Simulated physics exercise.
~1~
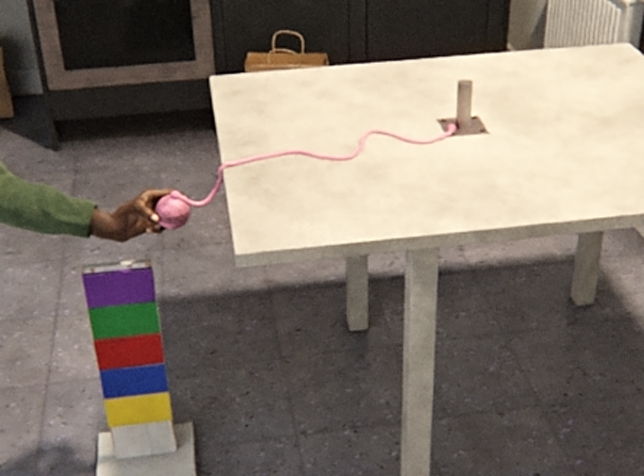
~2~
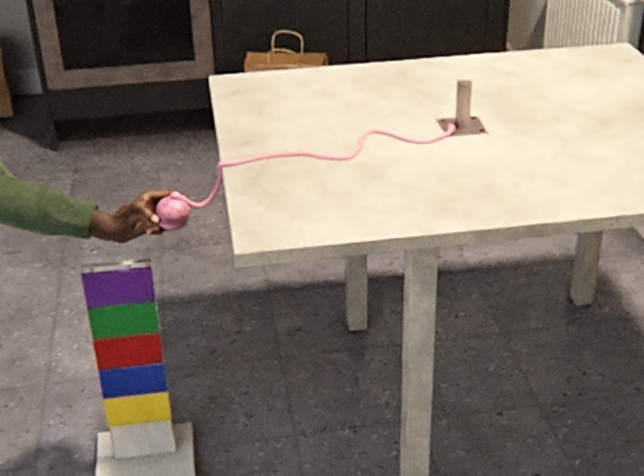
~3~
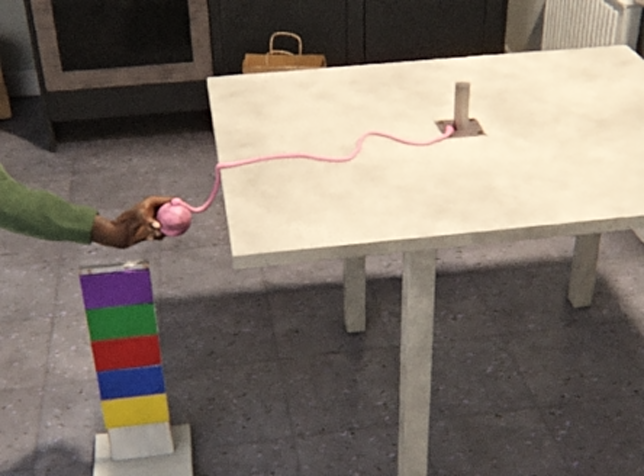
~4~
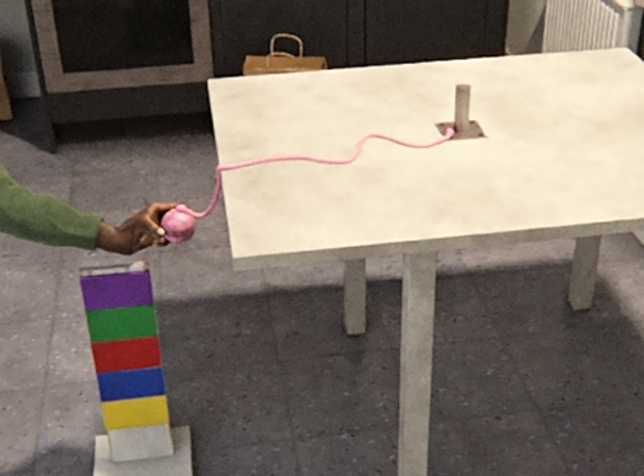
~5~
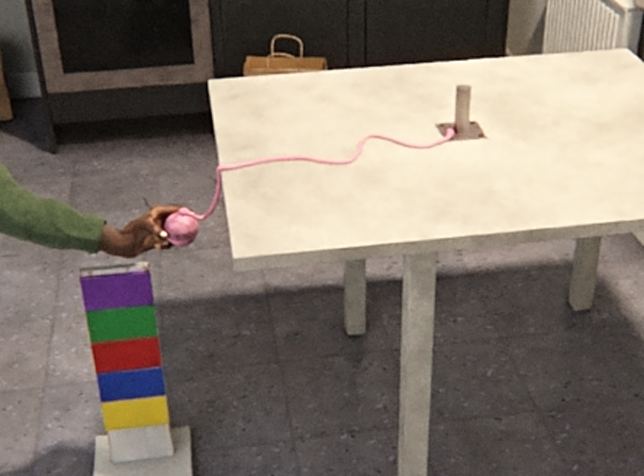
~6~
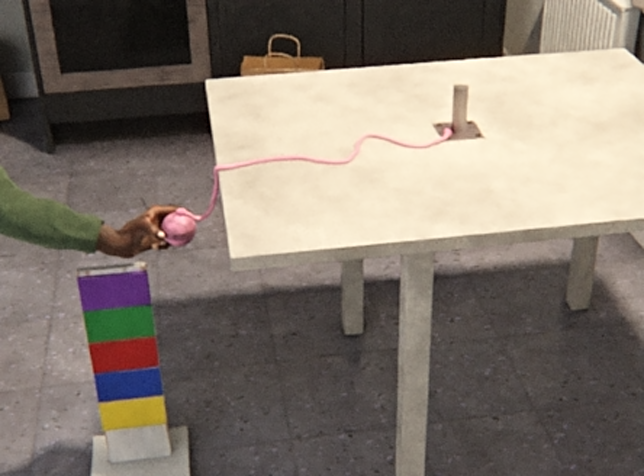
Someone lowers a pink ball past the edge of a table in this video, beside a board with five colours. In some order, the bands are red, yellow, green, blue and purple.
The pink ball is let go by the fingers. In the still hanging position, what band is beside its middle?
Its centre hangs level with the green band.
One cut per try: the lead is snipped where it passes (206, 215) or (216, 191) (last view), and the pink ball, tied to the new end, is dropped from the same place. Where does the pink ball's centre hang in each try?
It would end up close to (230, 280), then close to (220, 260).
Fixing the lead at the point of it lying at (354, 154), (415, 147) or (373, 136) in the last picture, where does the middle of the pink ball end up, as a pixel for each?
First try (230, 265), second try (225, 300), third try (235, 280).
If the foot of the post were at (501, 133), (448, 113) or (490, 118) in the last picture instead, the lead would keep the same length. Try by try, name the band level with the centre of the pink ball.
Answer, in order: Purple, green, purple.
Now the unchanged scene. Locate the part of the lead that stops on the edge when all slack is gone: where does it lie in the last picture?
Pixel (275, 159) or thereabouts.
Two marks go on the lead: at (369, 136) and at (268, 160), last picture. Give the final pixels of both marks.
Around (347, 148); the other one around (218, 182).
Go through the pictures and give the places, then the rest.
In the first frame, pink ball (173, 212); purple (120, 289); green (125, 322); red (129, 352); blue (134, 382); yellow (139, 410).
In the second frame, pink ball (173, 213); lead through (436, 139) (378, 132) (351, 157) (284, 155) (221, 173).
In the third frame, pink ball (174, 220).
In the fourth frame, pink ball (179, 226); lead through (434, 143) (377, 136) (350, 160) (283, 158) (220, 176).
In the fifth frame, pink ball (181, 229).
In the sixth frame, pink ball (178, 229); lead through (432, 144) (375, 136) (347, 161) (281, 159) (217, 177).
Soon after, ball near (214, 302); level with green.
Then, ball near (231, 304); level with green.
Further on, ball near (244, 304); level with green.
At rest, ball near (223, 309); level with green. At green.
